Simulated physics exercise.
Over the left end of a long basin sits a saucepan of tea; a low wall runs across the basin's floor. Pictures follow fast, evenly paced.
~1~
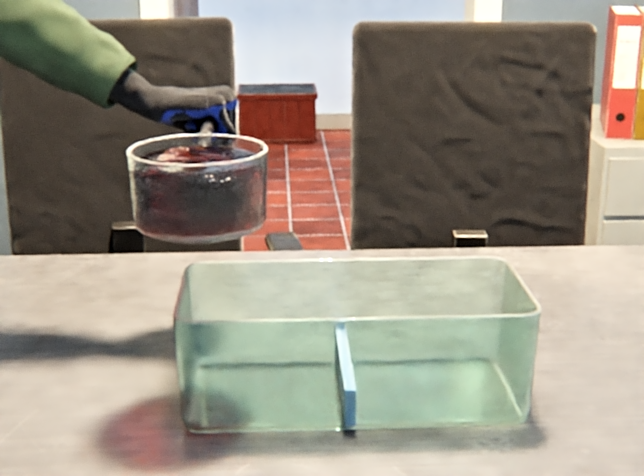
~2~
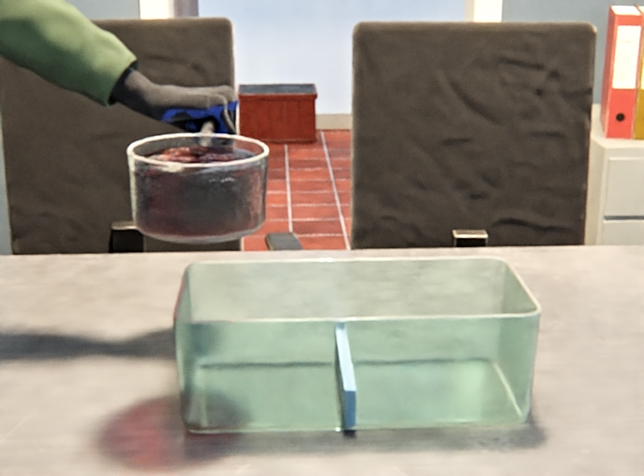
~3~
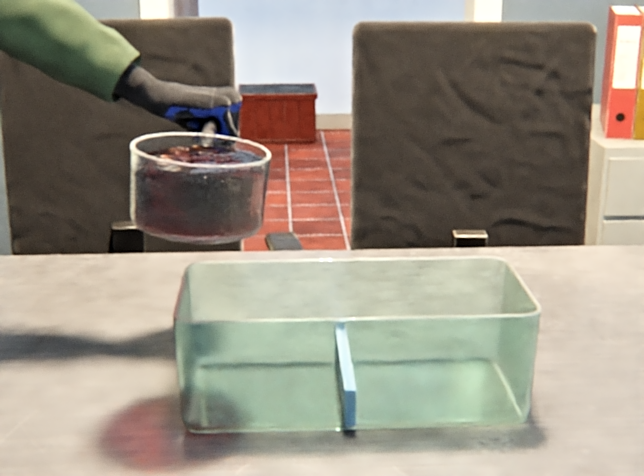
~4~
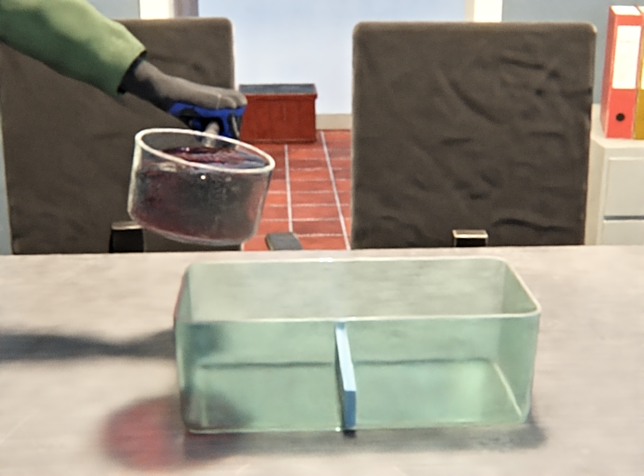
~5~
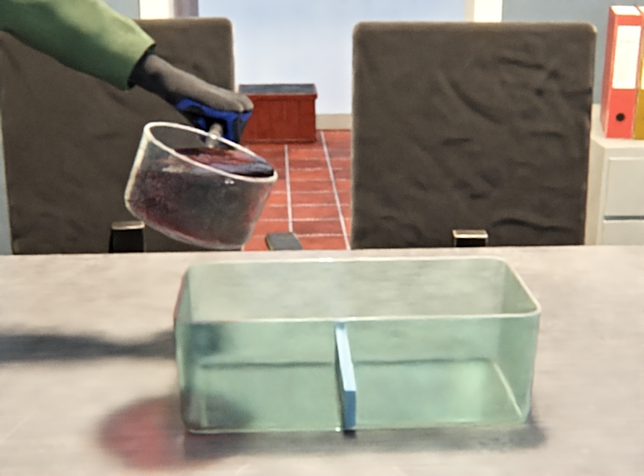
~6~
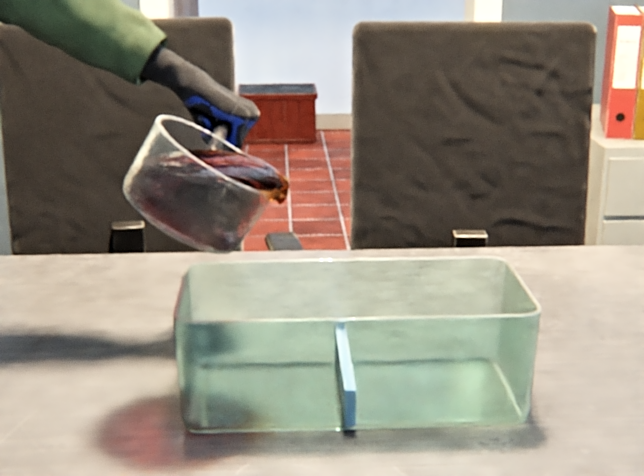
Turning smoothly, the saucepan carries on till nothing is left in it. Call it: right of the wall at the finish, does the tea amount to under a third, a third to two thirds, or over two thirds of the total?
Under a third of the total.
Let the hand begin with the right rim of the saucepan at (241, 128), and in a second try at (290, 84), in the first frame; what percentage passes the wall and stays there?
Close to 10 % for the first start and close to 65 % for the second.
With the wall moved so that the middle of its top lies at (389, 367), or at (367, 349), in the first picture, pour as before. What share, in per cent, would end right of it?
About 20 per cent on the first try, and 5 per cent on the second.
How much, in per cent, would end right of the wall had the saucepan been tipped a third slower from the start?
It comes to 35 per cent or so.
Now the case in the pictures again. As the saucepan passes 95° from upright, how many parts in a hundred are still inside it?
Amount still in: Approx. 30 %.
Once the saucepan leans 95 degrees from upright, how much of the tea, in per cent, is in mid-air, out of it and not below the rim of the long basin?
Roughly 30 %.
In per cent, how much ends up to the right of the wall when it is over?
That share comes out near 25 percent.
A moment on, the saucepan is tipped on its side and 29 per cent is still to pour, 25 is left of the wall and 14 right of it.
Next, the saucepan is tipped right over and 5 per cent is still to pour, 68 is left of the wall and 22 right of it.
Then the saucepan is tipped right over and 0 per cent is still to pour, 72 is left of the wall and 25 right of it.
Later the saucepan is tipped right over and 0 per cent is still to pour, 72 is left of the wall and 26 right of it.
Finally, 72 per cent lies left of the wall, 26 right of it and 2 outside.
